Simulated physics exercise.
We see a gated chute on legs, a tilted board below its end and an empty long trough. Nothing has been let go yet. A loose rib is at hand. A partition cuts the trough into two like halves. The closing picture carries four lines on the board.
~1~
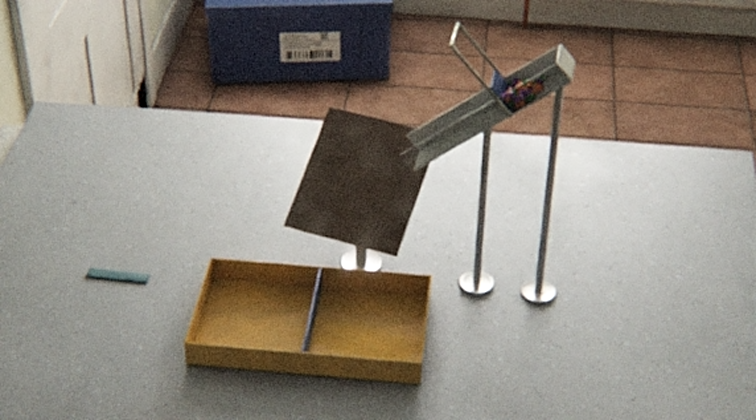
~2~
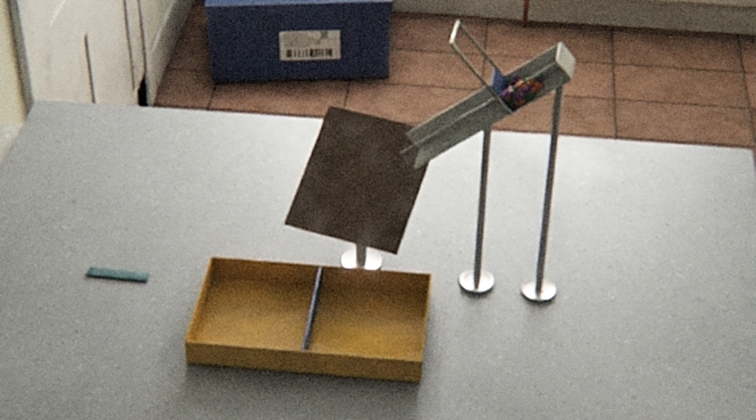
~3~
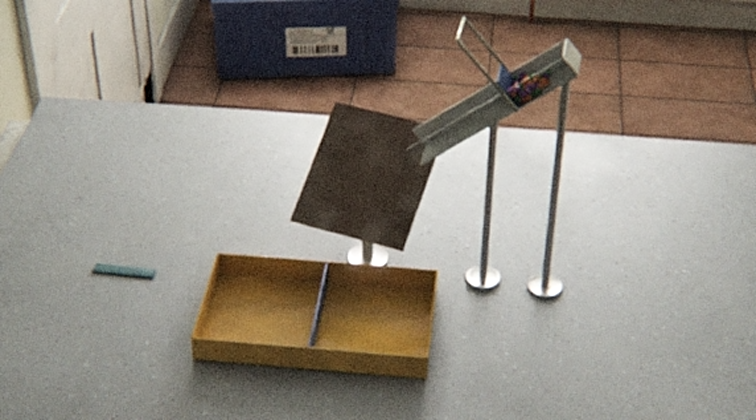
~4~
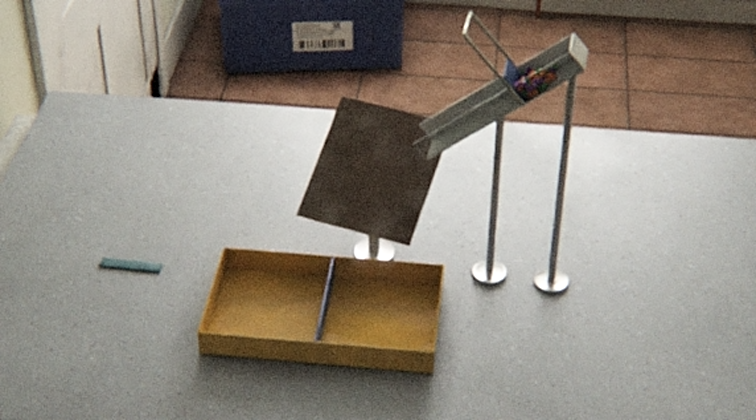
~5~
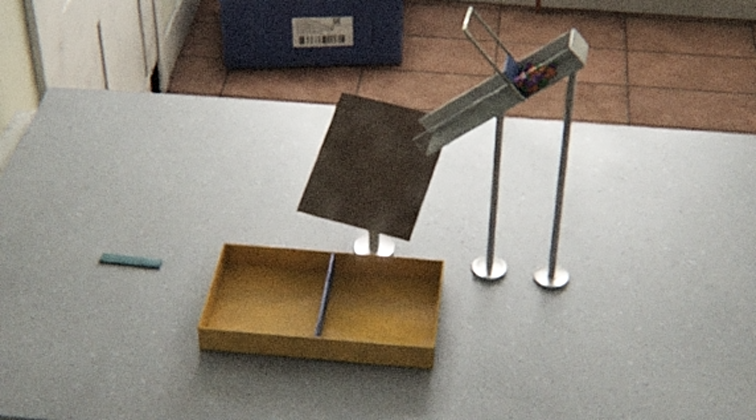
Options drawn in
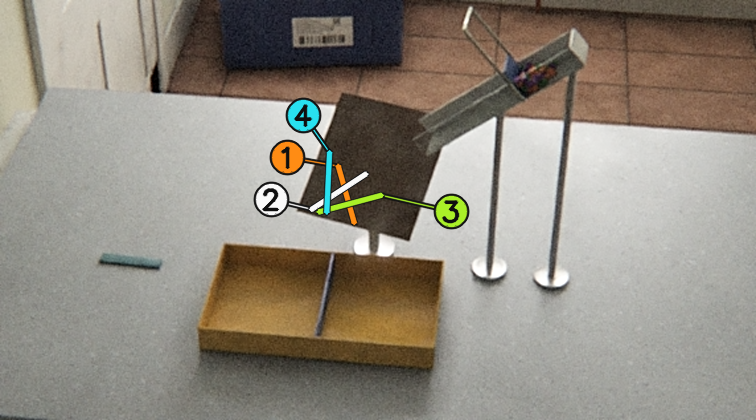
A tilted dark board stands behind a divided yellow tray beside a raised chute, all motionless.
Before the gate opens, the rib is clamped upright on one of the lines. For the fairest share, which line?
I would pick line 4.
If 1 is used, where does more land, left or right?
The right half.
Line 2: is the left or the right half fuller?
The left half.
On the marked copy, line 1 from (338, 166) to (354, 222); line 2 from (365, 174) to (311, 209); line 3 from (381, 195) to (319, 211); line 4 from (329, 152) to (326, 212).
With 1, of what is caught, about a tenth in the left half, almost all in the right.
With 2, of what is caught, the larger part in the left half, about a tenth in the right.
With 3, of what is caught, almost all in the left half, just a few in the right.
With 4, of what is caught, roughly half in the left half, roughly half in the right.
